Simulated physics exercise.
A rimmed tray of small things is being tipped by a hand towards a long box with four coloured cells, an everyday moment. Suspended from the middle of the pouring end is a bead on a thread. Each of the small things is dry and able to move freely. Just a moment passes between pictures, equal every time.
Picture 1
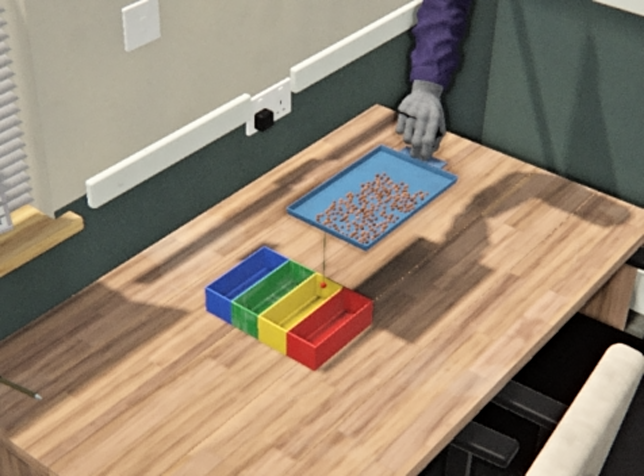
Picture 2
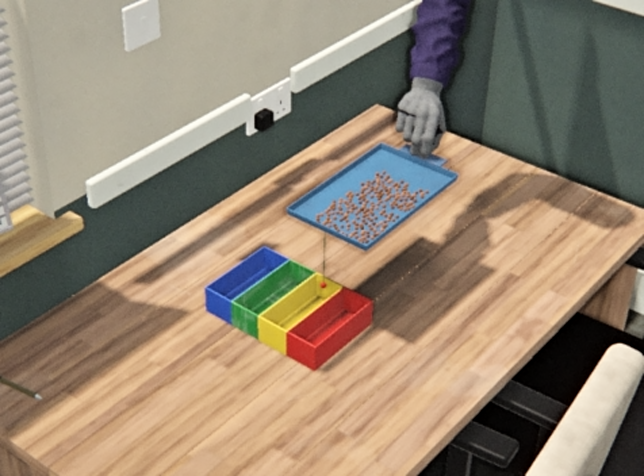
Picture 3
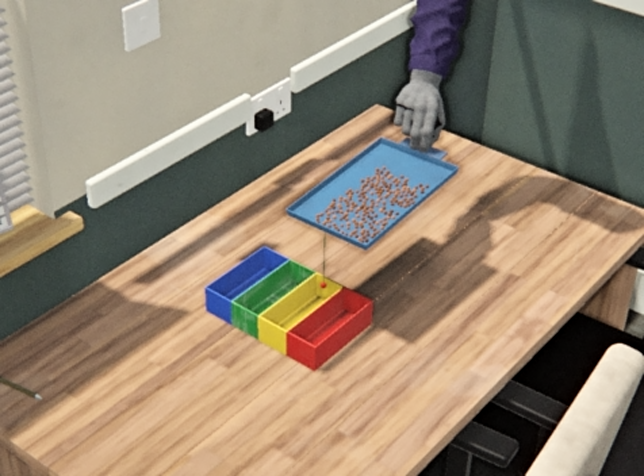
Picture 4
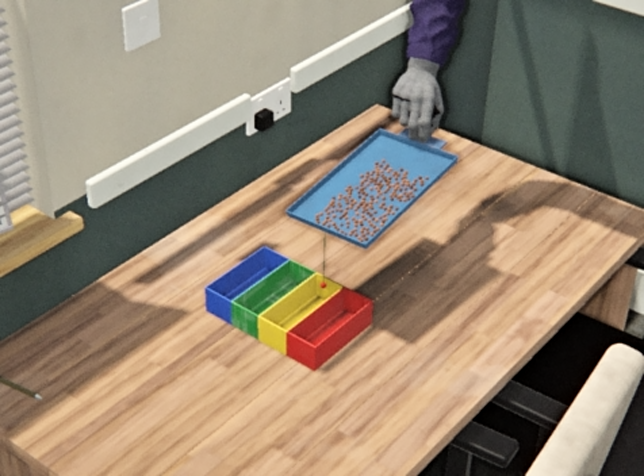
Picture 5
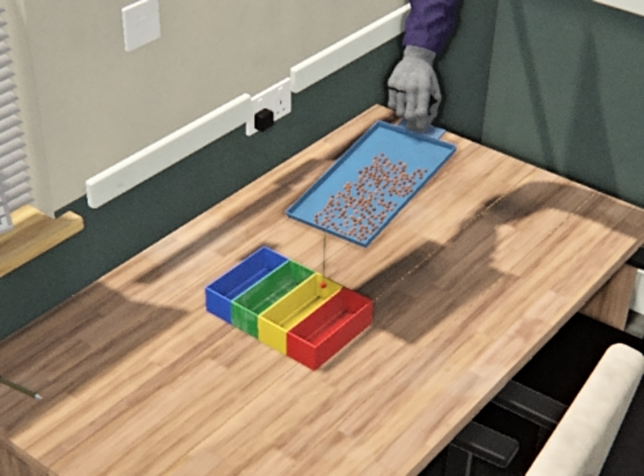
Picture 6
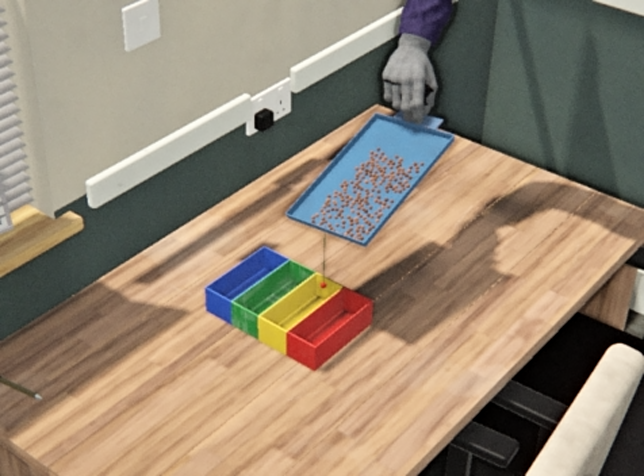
On a wooden table in the corner of a room, a gloved-looking grey hand holds the far end of a blue tray of small reddish-brown balls, near a box with blue, green, yellow and red cells. The hand gradually lifts and shifts slightly left, tilting the tray while the balls shift slightly.
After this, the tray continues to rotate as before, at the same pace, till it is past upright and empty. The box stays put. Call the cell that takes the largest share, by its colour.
Most goes to the green cell.
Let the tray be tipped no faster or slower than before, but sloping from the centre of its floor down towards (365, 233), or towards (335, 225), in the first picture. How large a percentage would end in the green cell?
0 % then 10 %, roughly.
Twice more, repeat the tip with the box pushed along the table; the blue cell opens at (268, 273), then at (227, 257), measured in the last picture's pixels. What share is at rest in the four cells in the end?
In turn 100 and 90 in a hundred.
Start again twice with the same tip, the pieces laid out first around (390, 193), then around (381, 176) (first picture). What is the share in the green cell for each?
First about 70, then 70 per cent.
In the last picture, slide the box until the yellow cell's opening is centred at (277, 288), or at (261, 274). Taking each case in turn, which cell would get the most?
For the first spot I'd say yellow, and for the second spot the red one.
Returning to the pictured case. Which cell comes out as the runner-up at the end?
The answer here is the cell in yellow.
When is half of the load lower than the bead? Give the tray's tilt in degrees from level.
That happens at around 110°.
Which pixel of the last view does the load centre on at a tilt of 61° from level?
In the last view, the load is centred close to (310, 218).
Shortly afterwards, tray tipped steeply; the bulk on the tray; a little in the green cell; only a few in the blue cell; only a few in the yellow cell; a little falling or outside the box.
Next, tray tipped right over; the bulk on the tray; a little in the green cell; a little in the blue cell; only a few in the yellow cell; only a few in the red cell; a little falling or outside the box.
Some moments later, tray tipped past a quarter turn; near two thirds in the green cell; near a quarter in the yellow cell; a little in the blue cell; a little in the red cell; only a few falling or outside the box.
In the end, tray tipped past a quarter turn; near two thirds in the green cell; near a quarter in the yellow cell; a little in the blue cell; a little in the red cell; only a few outside the box.
